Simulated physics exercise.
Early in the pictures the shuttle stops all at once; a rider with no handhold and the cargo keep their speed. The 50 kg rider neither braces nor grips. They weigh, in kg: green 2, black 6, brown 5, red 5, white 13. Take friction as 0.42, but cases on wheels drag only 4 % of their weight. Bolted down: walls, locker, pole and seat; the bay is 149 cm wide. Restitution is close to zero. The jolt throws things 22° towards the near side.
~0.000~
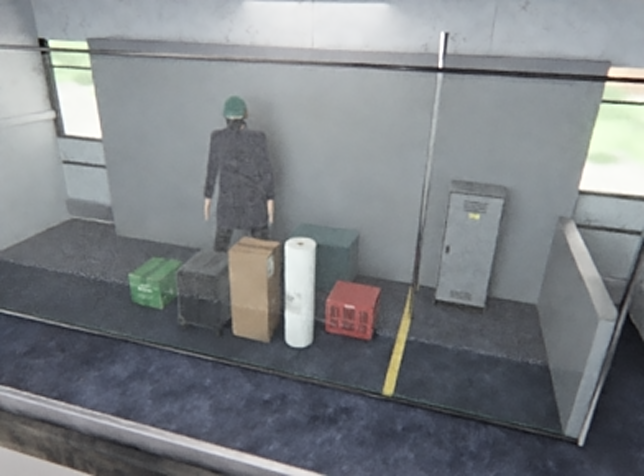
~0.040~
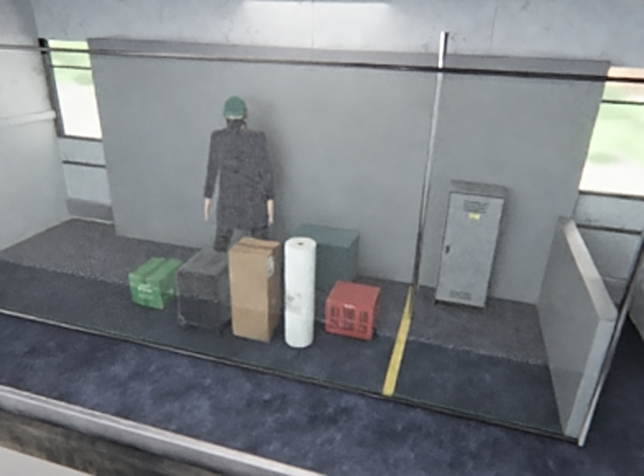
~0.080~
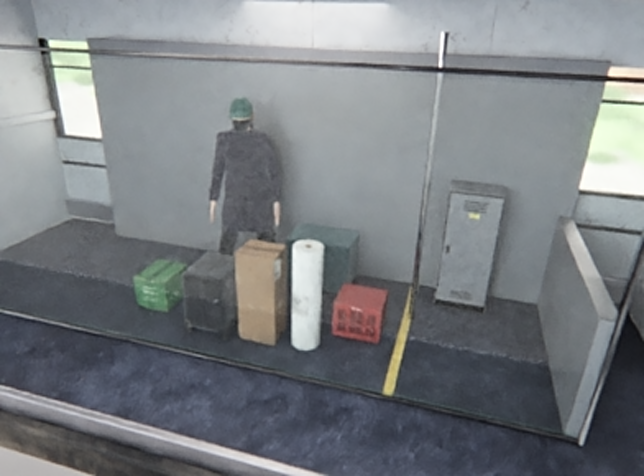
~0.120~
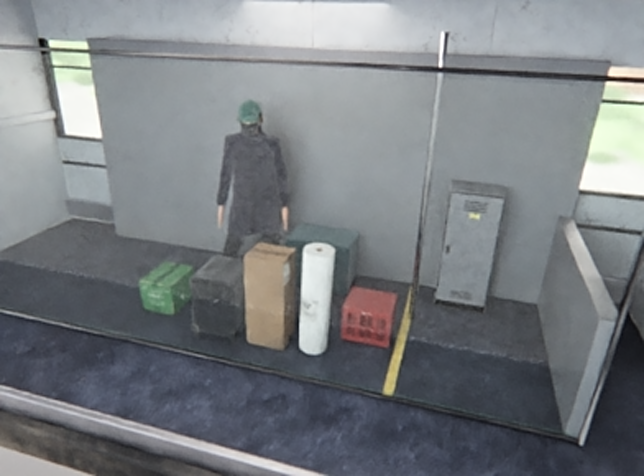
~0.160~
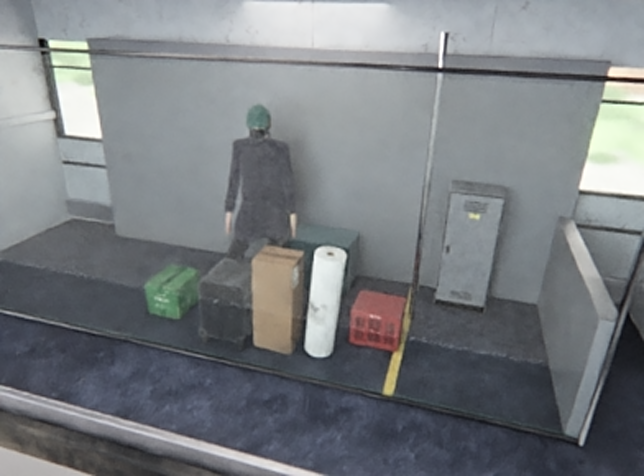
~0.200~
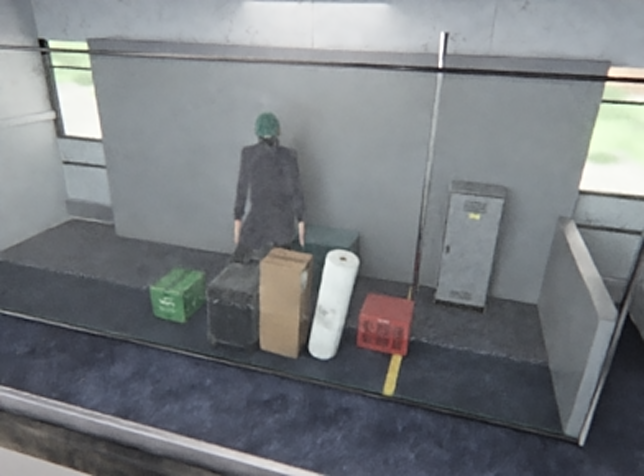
The standing rider and the loose cargo slide a short way right and toward the near side.
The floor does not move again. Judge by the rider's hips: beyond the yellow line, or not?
Here the rider's hips stop short of the yellow line.
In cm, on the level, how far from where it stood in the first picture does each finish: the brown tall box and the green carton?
About: Brown tall box 60, green carton 60.
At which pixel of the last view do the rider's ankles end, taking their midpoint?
At about (303, 301).
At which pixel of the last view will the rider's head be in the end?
At about (405, 343).
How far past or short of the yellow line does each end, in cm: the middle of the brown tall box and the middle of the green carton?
Brown tall box 40 short, green carton 140 short.
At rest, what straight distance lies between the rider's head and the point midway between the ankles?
About 90 cm.
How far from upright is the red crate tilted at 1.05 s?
Roughly 0°.
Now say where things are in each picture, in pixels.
In the first picture, rider's hips (242, 189), red crate (353, 309), rider's head (237, 120), yellow line (390, 384).
In the second picture, rider's hips (242, 189), red crate (353, 309), rider's head (237, 120).
In the third picture, rider's hips (247, 191), red crate (361, 312), rider's head (243, 122).
In the fourth picture, rider's hips (256, 194), red crate (370, 316), rider's head (251, 125).
In the fifth picture, rider's hips (265, 199), red crate (378, 320), rider's head (260, 130).
In the sixth picture, rider's hips (274, 205), red crate (386, 324), rider's head (268, 137), yellow line (390, 384). Everything loose set off at about 2.2 m/s.
After 0.40 s the rider's hips are 71 cm short of the yellow line, near (318, 266) in the last picture's view.
After 0.65 s the rider's hips are 36 cm short of the yellow line, near (363, 293) in the last picture's view.
After 1.05 s the rider's hips are 25 cm short of the yellow line, near (376, 297) in the last picture's view; the red crate 46 cm past the yellow line, tilted 0°.
When all is still (2.5 s), green carton stops short of the yellow line; black wheeled case stops short of the yellow line; brown tall box stops short of the yellow line; red crate crosses the yellow line; white roll crosses the yellow line; rider's hips stop short of the yellow line.
